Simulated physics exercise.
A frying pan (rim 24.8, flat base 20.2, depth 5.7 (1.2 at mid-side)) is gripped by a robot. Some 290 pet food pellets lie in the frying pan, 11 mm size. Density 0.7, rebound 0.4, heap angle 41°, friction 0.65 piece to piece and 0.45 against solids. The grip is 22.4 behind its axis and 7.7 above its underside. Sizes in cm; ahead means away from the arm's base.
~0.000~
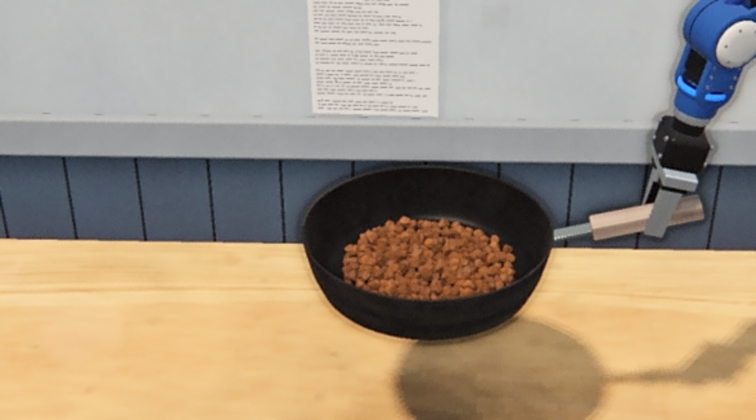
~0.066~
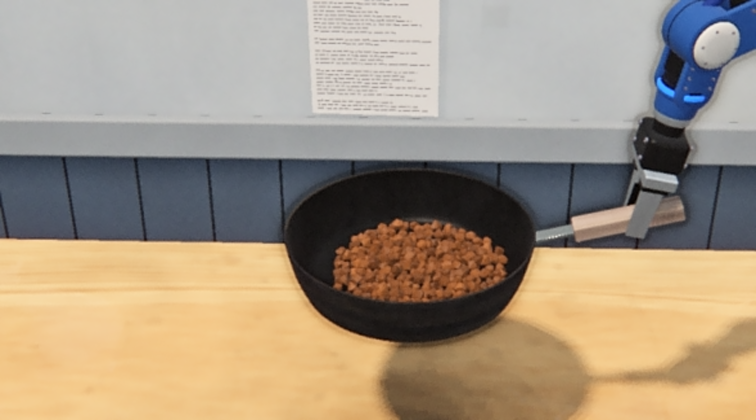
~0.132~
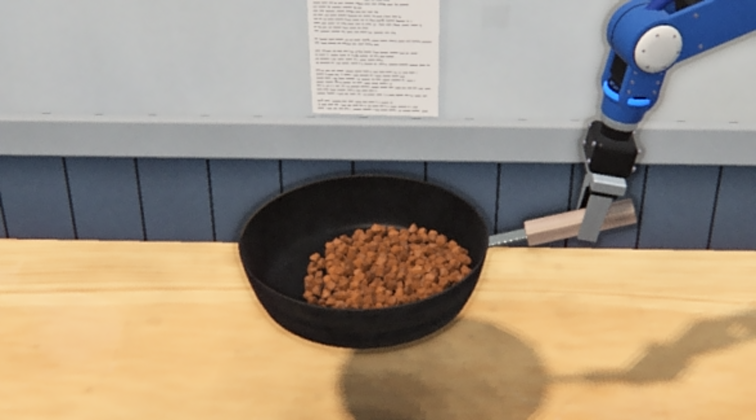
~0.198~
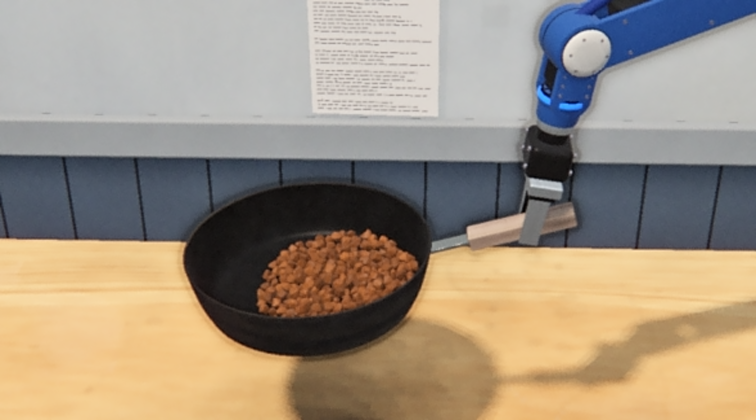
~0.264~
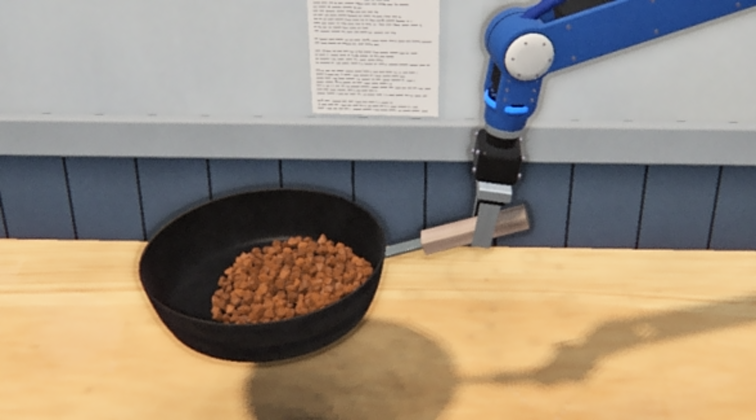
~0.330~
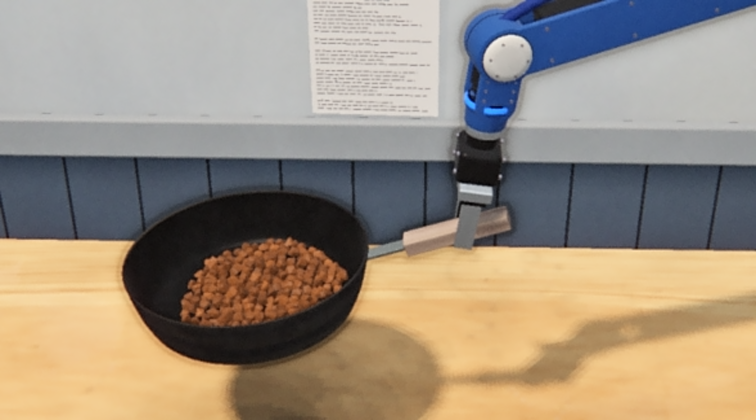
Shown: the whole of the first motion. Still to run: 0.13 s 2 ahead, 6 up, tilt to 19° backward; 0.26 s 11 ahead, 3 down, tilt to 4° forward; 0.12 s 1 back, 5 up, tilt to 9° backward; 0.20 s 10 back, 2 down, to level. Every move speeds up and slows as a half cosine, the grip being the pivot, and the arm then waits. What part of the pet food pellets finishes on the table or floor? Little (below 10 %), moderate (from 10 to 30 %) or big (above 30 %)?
A big share, above 30 %, ends on the table or floor.
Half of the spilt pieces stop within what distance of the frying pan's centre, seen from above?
About 18 cm.
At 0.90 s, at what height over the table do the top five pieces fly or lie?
Roughly 49 cm.
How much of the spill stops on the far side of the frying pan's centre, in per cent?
Roughly 100 per cent.
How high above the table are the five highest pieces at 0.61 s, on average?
Some 53 cm.
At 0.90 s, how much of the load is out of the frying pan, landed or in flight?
Near 20 per cent so far.
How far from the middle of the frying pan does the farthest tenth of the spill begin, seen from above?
Roughly 40 cm.
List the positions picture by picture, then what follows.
The first frame shows the frying pan middle at (427, 253), level; upper third of the load around (422, 263), from x 345 to 510, top at y 220; 288 in the frying pan.
The second frame shows the frying pan middle at (410, 256), level; upper third of the load around (421, 265), from x 335 to 505, top at y 225.
The third frame shows the frying pan middle at (365, 262), tilted 1° forward; upper third of the load around (406, 271), from x 310 to 470, top at y 230.
The fourth frame shows the frying pan middle at (310, 270), tilted 3° forward; upper third of the load around (360, 278), from x 260 to 415, top at y 235.
The fifth frame shows the frying pan middle at (266, 276), tilted 4° forward; upper third of the load around (313, 286), from x 215 to 370, top at y 240.
The sixth frame shows the frying pan middle at (250, 278), tilted 4° forward; upper third of the load around (283, 288), from x 185 to 345, top at y 245; 288 in the frying pan.
After 0.61 s, tilted 4° backward, highest piece 53 above the table; 16 in the frying pan, 272 in flight or on a rim.
After 0.90 s, tilted 7° backward, highest piece 51 above the table; 232 in the frying pan, 56 in flight or on a rim.
After 1.24 s, level, highest piece 42 above the table; 141 in the frying pan, 87 on the table or floor, 60 in flight or on a rim.
After 2.29 s, level, highest piece 29 above the table; 147 on the table or floor, 141 in the frying pan.
In the end, 147 on the table or floor, 141 in the frying pan. That is 51 % on the table or floor.
